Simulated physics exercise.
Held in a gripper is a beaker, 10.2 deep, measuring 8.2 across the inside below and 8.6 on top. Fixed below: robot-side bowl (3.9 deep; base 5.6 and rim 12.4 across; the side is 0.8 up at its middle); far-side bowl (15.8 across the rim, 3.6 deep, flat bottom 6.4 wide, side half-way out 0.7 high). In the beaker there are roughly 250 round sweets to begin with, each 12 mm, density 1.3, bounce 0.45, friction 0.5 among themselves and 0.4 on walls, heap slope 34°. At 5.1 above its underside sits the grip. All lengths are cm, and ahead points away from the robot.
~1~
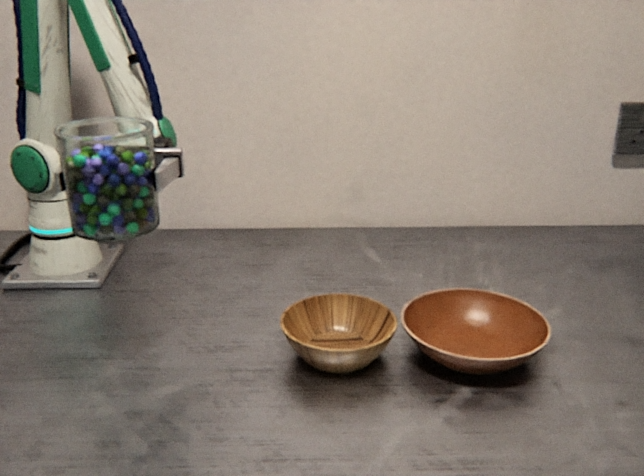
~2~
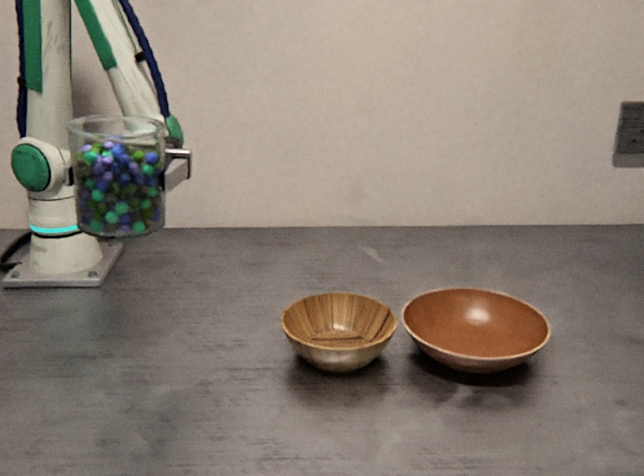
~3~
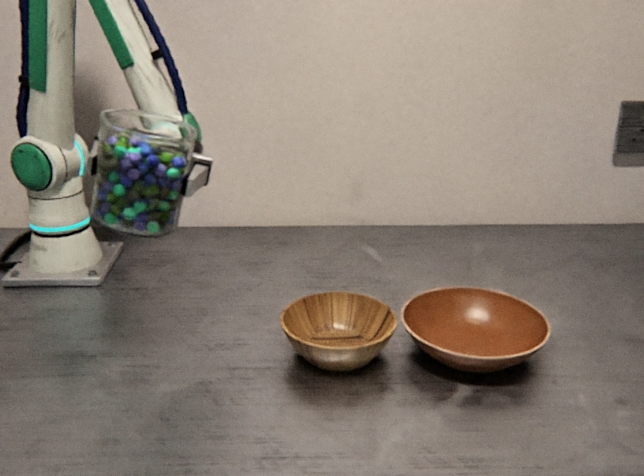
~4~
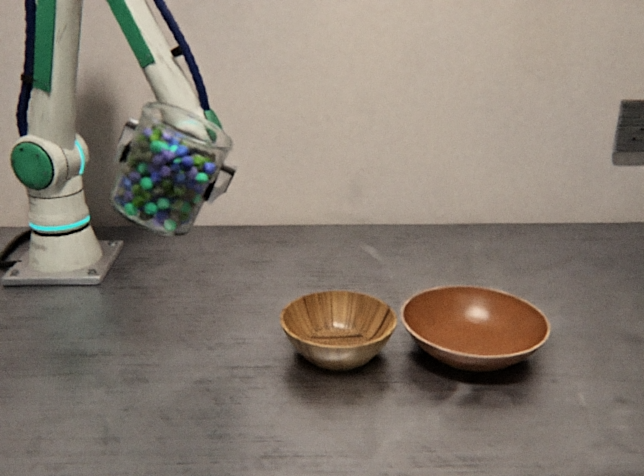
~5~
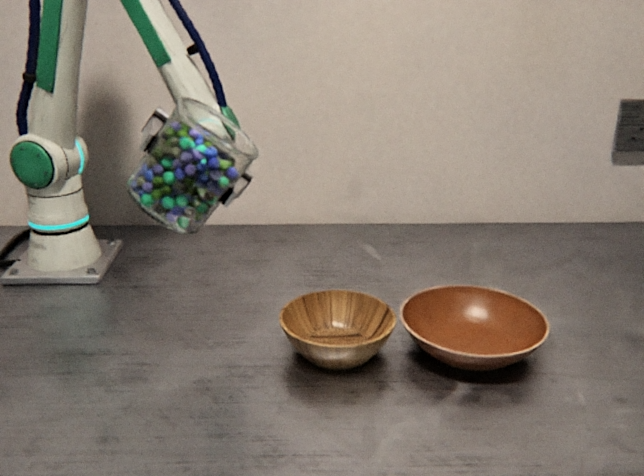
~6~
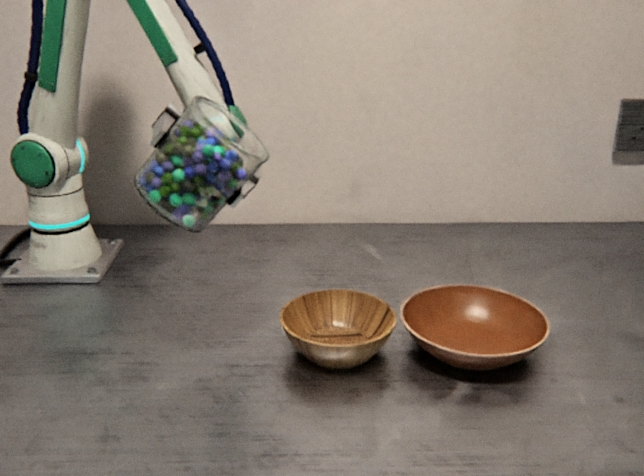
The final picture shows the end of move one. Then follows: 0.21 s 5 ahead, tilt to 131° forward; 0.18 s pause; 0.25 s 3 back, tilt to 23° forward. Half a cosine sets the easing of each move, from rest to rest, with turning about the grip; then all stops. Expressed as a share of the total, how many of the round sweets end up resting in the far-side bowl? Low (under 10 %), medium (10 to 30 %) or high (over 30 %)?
Low.
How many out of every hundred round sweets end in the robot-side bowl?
95 per cent or so.
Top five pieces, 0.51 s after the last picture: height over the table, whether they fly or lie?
Some 8 cm.
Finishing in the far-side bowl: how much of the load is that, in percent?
About 0 %.
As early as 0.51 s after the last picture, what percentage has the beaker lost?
About 100 per cent.
Then, 0.26 s after the last picture, tilted 131° forward, highest piece 22 above the table; 186 in the beaker, 23 in the robot-side bowl, 39 in flight or on a rim.
Then, 0.51 s after the last picture, tilted 79° forward, highest piece 12 above the table; 244 in the robot-side bowl, 2 on the table or floor, 2 in flight or on a rim.
Then, 0.84 s after the last picture, tilted 23° forward, highest piece 6 above the table; 241 in the robot-side bowl, 7 on the table or floor.
Then, 1.89 s after the last picture, tilted 23° forward, highest piece 6 above the table; 241 in the robot-side bowl, 7 on the table or floor.
Final count, 241 in the robot-side bowl, 7 on the table or floor. That is 0 % in the far-side bowl.
